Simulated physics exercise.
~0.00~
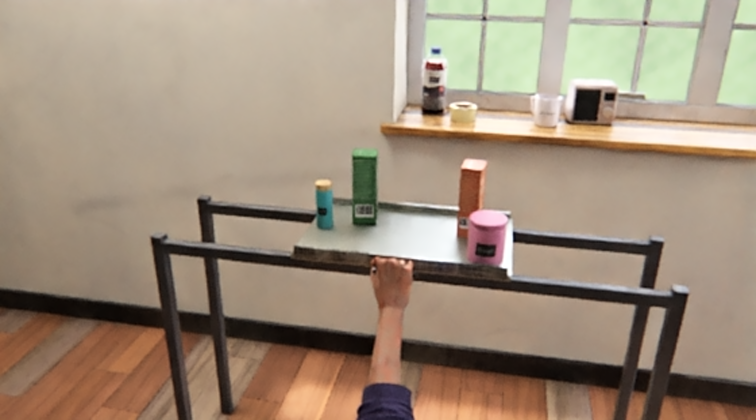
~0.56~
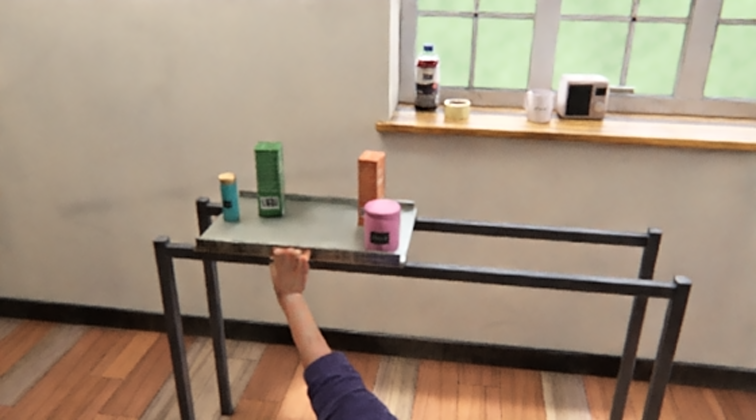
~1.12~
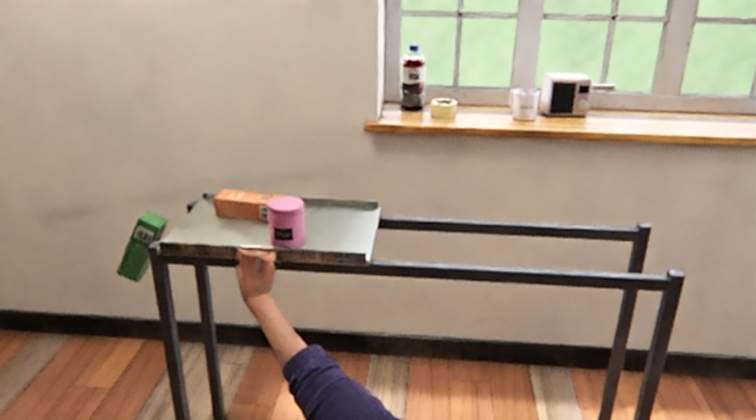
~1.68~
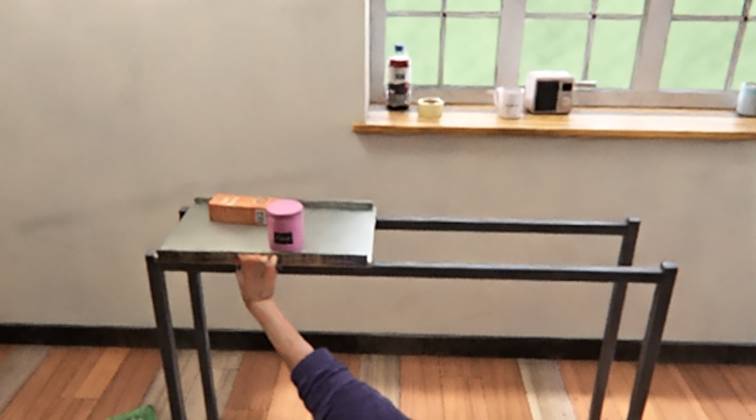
At first, a turquoise shaker, a green carton, an orange carton and a pink jar stand upright on a gray tray set across two dark rails, with a hand gripping its front edge. The hand moves the tray to the left, and everything rides along still standing. As the tray reaches the left end, the orange carton topples onto its side, the green carton tumbles off the left end, and the shaker disappears from view. The green carton drops to the floor. Finally, the tray rests at the left, holding the fallen orange carton and the upright pink jar.
